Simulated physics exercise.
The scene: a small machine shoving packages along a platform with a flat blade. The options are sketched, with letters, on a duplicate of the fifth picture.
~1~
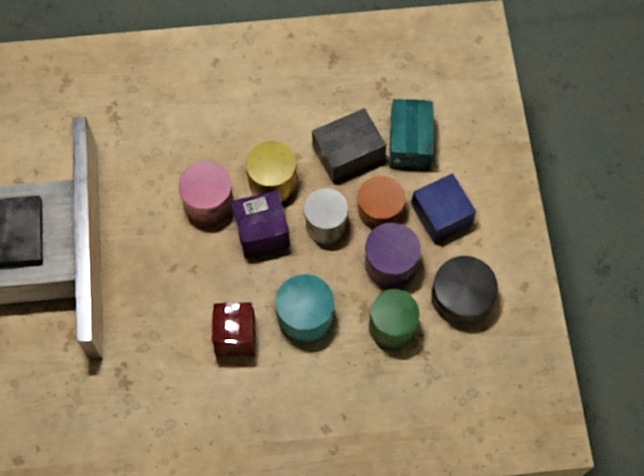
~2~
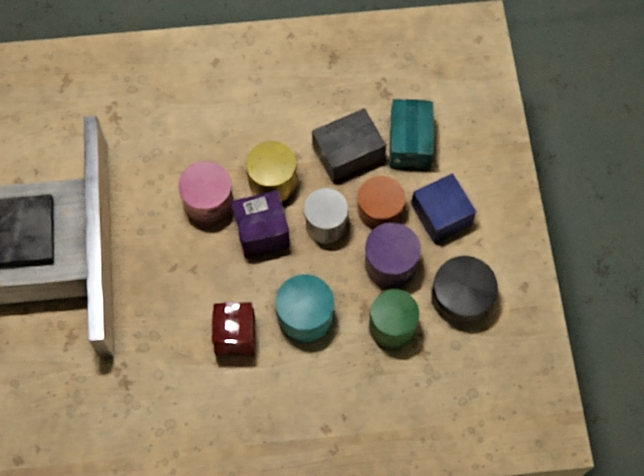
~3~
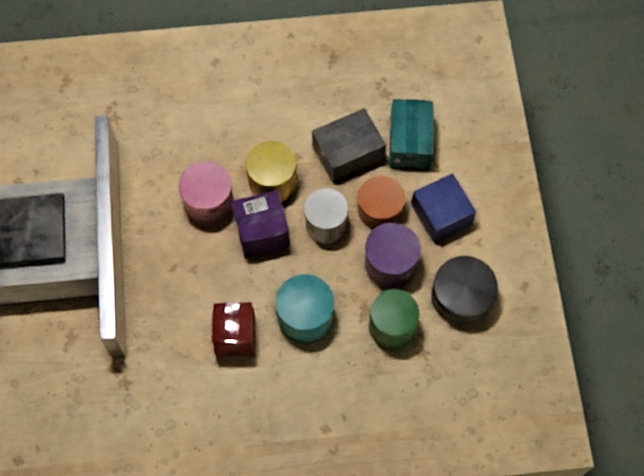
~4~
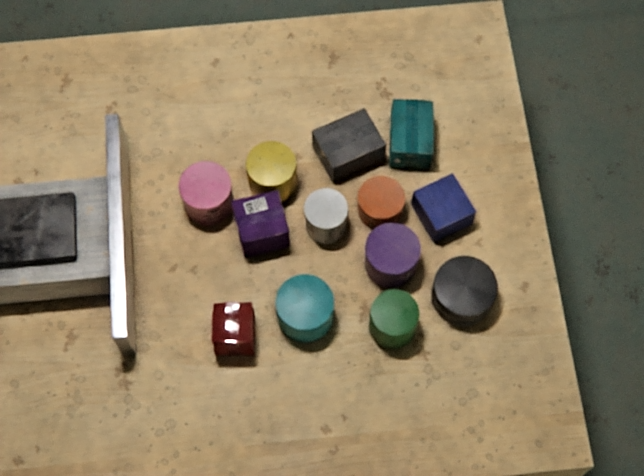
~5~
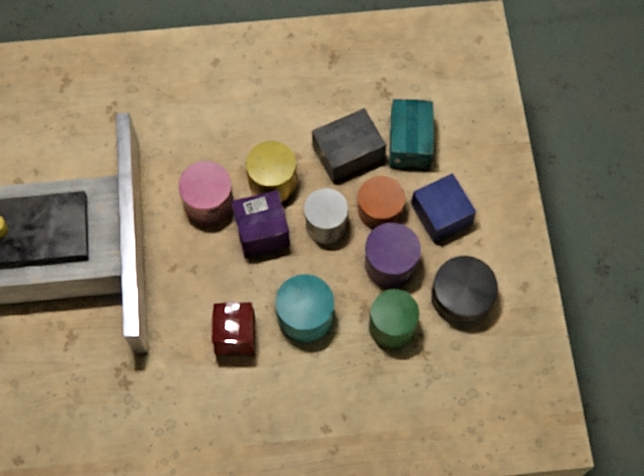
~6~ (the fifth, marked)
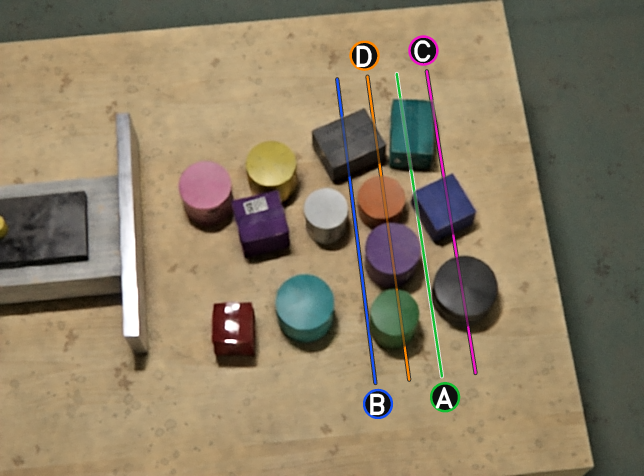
A flat metal blade slides slowly right across the platform toward a cluster of unmoving colored blocks.
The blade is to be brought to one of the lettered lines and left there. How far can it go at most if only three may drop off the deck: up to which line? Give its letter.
Stop at C.
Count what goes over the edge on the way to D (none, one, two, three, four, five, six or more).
By then, none.
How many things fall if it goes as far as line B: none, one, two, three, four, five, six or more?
In all, none.
On the marked copy, A at (418, 217); B at (355, 223); C at (450, 214); D at (387, 219).
Following C. Soon after the start, robot (163, 217); grey parcel (364, 131); red box (283, 323).
Later, robot (280, 206); turquoise box (484, 124); black canister (504, 289).
In the end, robot (369, 197); turquoise box over the edge; black canister over the edge; three fallen.
As for the rest, A is within the limit but short; B is within the limit but short; D is within the limit but short.
